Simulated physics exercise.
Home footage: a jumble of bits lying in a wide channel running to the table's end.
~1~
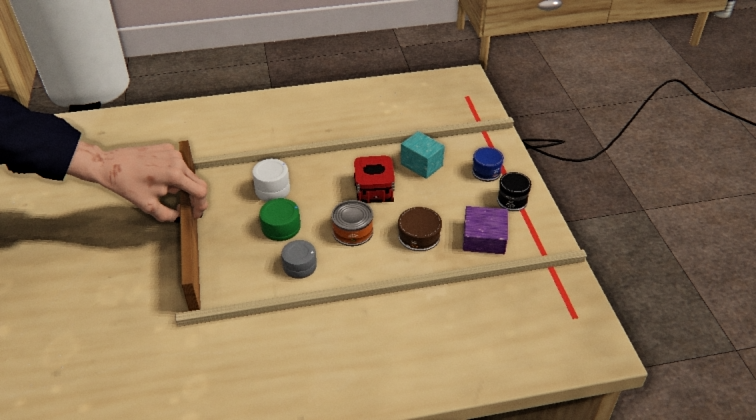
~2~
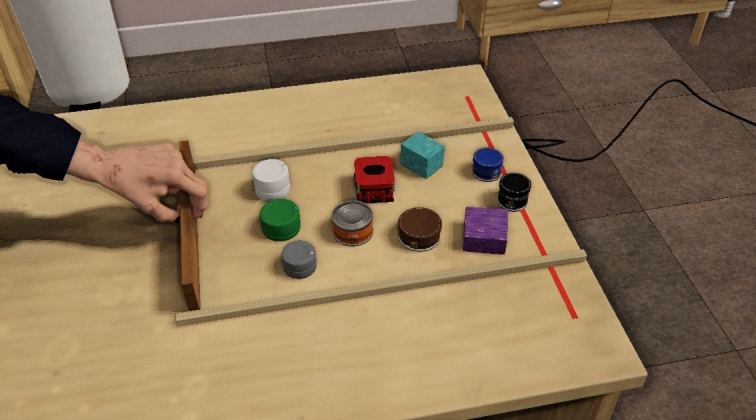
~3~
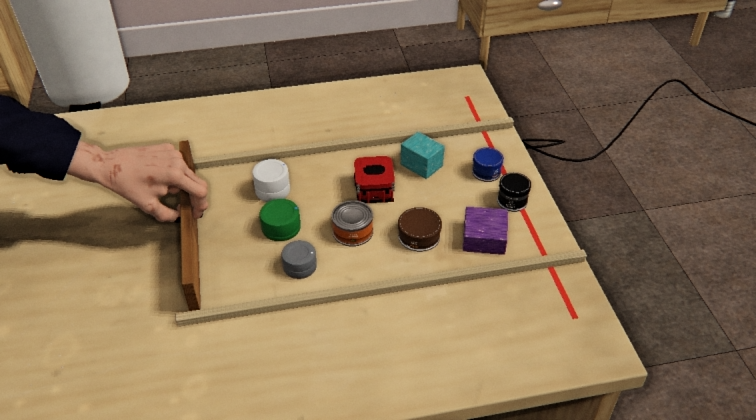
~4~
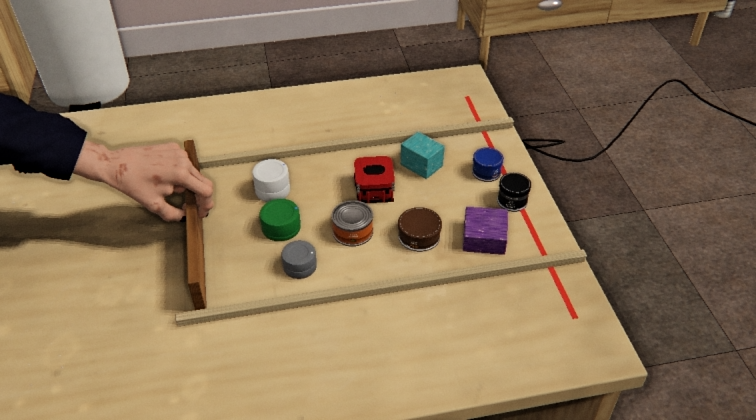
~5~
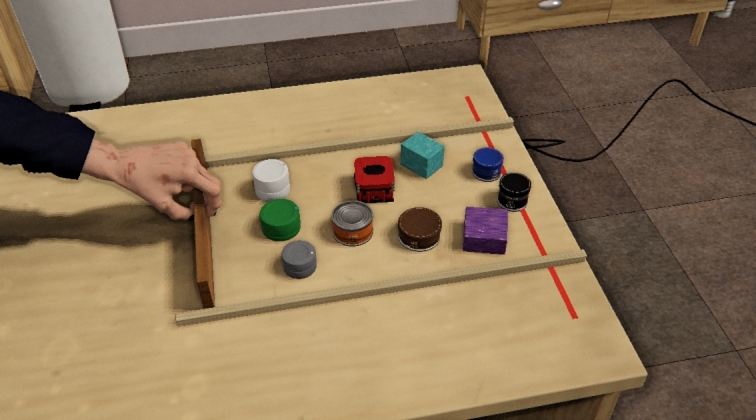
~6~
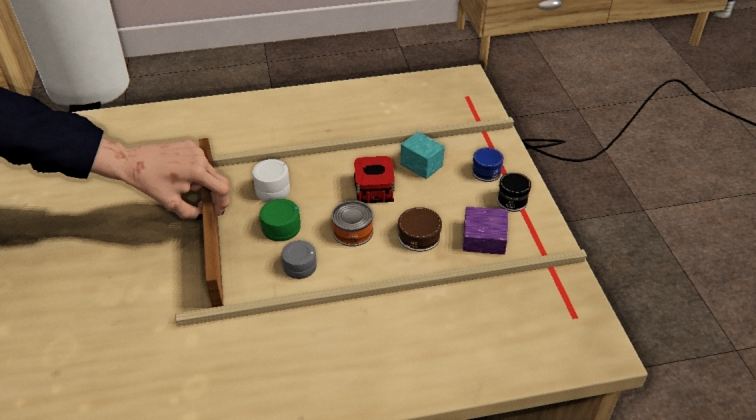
The clip opens on a hand holding an upright wooden board at the left of a channel on a table, with colourful pots, lids and blocks scattered between it and a red line. The board stays still at first, then the hand slides it slightly right, while the objects remain unmoved.
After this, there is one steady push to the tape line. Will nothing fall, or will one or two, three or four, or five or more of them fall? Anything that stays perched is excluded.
The push will send five or more off the table.
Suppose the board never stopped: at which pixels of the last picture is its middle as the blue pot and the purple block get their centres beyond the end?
Roughly at (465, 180) and roughly at (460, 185).
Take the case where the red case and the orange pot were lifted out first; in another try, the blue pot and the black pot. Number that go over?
The first removal gives 3, the second gives 4.
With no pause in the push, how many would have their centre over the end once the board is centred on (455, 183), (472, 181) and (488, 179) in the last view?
0, 2 and 2.
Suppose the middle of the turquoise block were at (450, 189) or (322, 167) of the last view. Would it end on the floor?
First spot: Gone; second: Safe.
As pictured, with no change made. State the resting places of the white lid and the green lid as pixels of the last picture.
Okay, so first (512, 143), and next (532, 183).
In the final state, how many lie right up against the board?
Counting them up gives 4.
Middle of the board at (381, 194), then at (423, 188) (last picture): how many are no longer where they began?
It comes to 8 for the first spot, 9 for the other.
Soon after, none off yet; black pot at rest near (514, 192); blue pot at rest near (488, 164); purple block at rest near (485, 230).
In the end, the number that fall off is five or more; gone, red case, brown pot, turquoise block, purple block, blue pot and black pot.
